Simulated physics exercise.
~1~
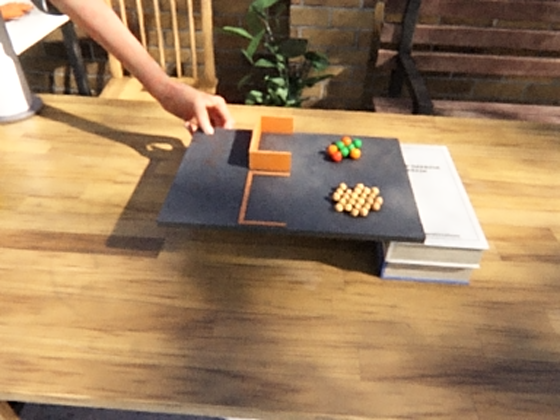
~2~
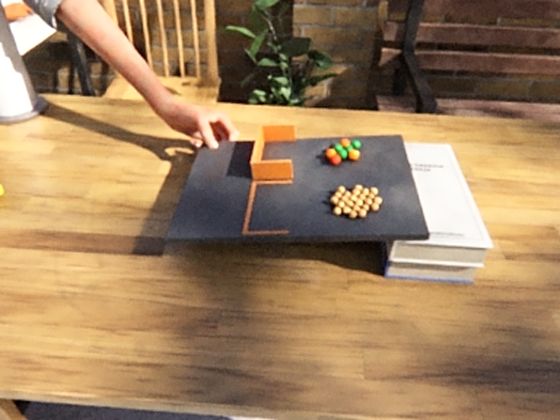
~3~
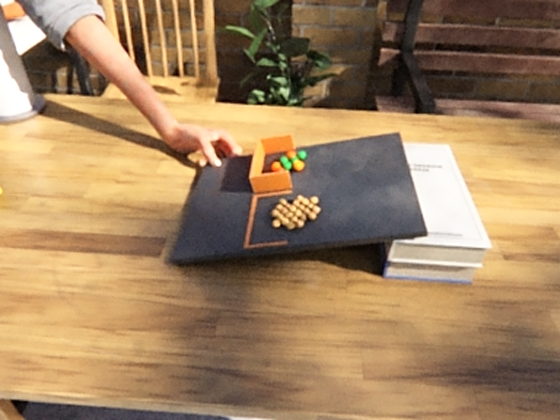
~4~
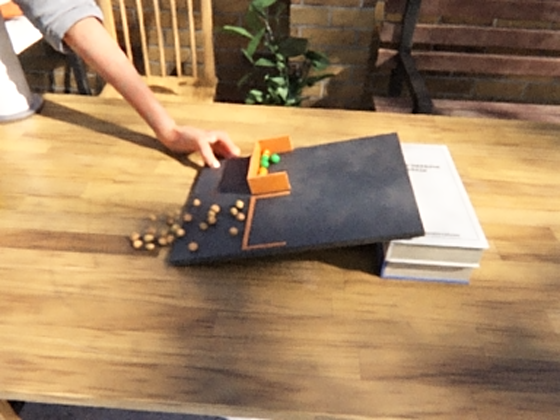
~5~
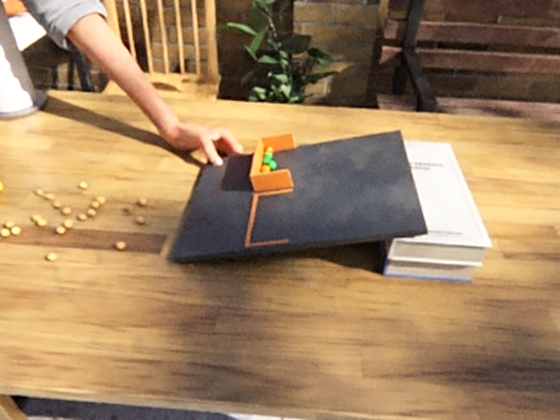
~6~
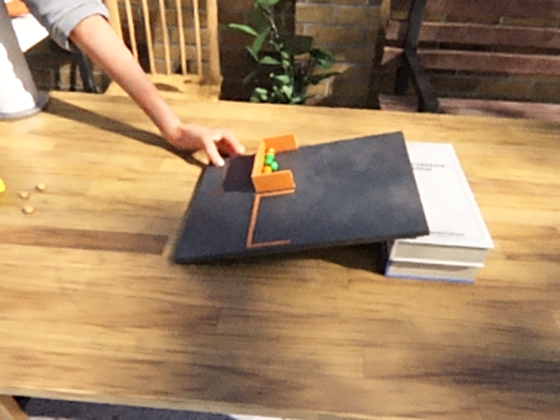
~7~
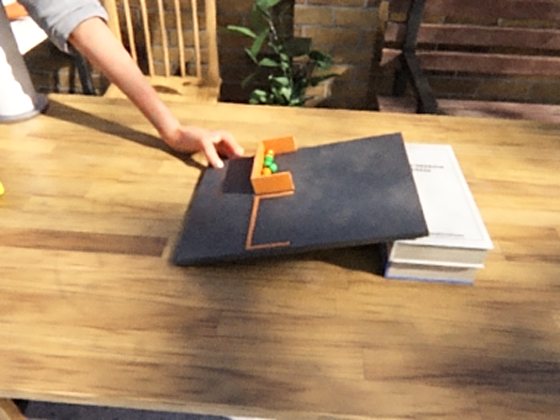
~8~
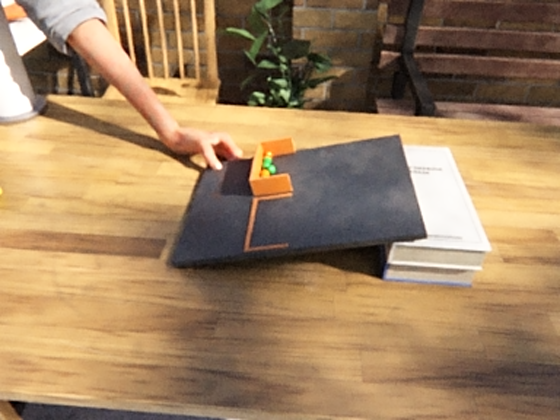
On a wooden table, a hand lowering a board's left end, tan balls rolling off, coloured ones gathering behind an orange fence.
